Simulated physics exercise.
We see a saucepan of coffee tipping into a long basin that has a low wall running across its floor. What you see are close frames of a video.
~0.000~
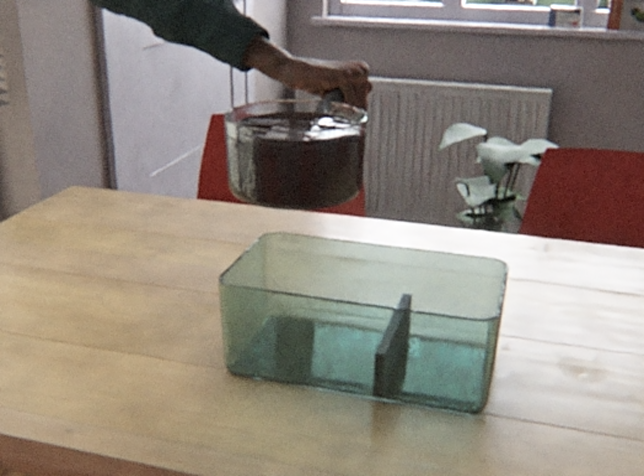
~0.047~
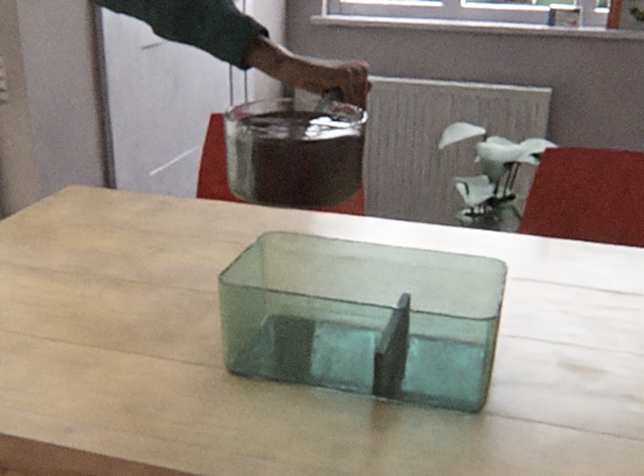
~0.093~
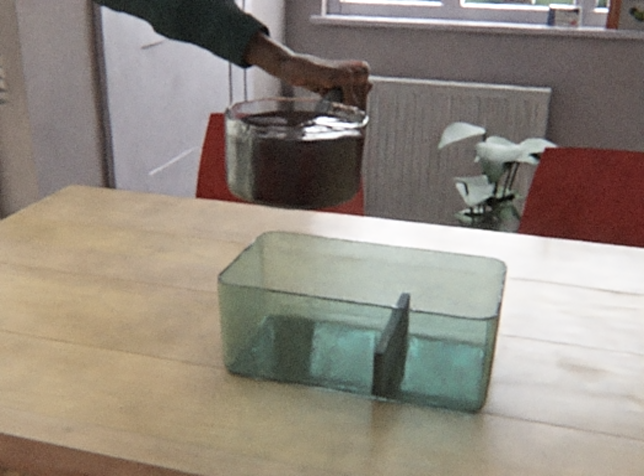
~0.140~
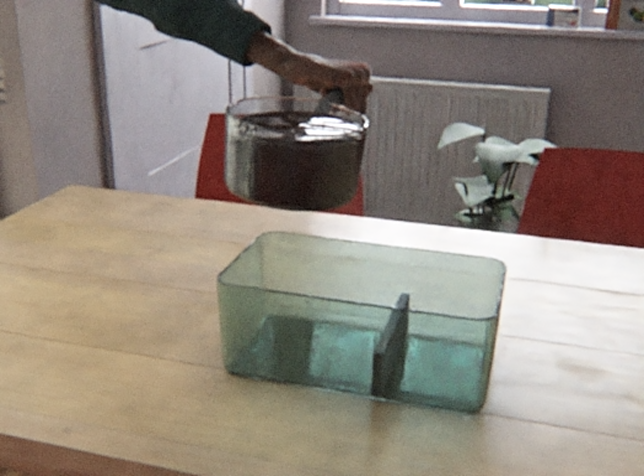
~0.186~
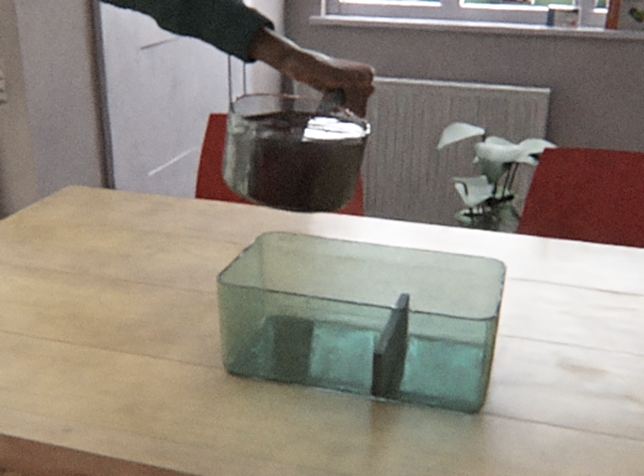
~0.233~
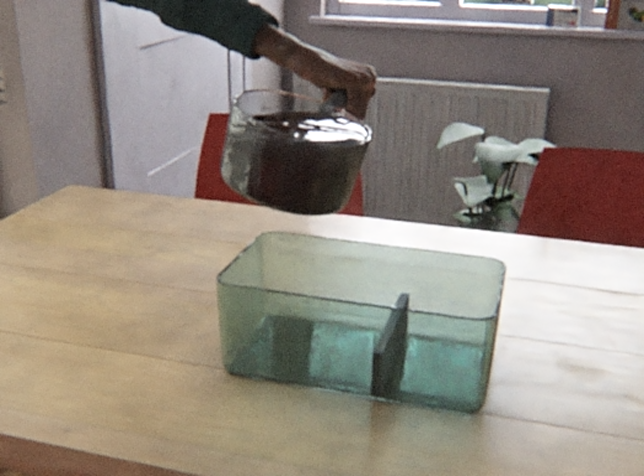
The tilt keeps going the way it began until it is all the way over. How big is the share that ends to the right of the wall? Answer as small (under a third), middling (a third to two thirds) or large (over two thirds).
Middling, between a third and two thirds.
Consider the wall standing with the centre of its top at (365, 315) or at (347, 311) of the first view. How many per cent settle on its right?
About 85 % and 95 %.
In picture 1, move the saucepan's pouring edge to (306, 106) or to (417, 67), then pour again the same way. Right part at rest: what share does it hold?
10 %, then 70 %.
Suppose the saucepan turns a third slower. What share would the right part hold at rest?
I'd say roughly 70 in every hundred ends up there.
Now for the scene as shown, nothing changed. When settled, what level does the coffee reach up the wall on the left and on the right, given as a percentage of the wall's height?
On the left roughly 30, on the right roughly 80.
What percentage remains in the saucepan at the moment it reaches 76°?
Some 50 per cent has not yet come out.
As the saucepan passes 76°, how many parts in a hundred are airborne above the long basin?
About 30 %.
A moment on, the saucepan is tipped on its side and 50 per cent is still to pour, 1 is left of the wall and 16 right of it.
Next, the saucepan is tipped right over and 8 per cent is still to pour, 19 is left of the wall and 65 right of it.
Then the saucepan is tipped right over and 0 per cent is still to pour, 36 is left of the wall and 62 right of it.
Later the saucepan is tipped right over and 0 per cent is still to pour, 39 is left of the wall and 59 right of it.
In the end 39 per cent lies left of the wall, 59 right of it and 1 outside.
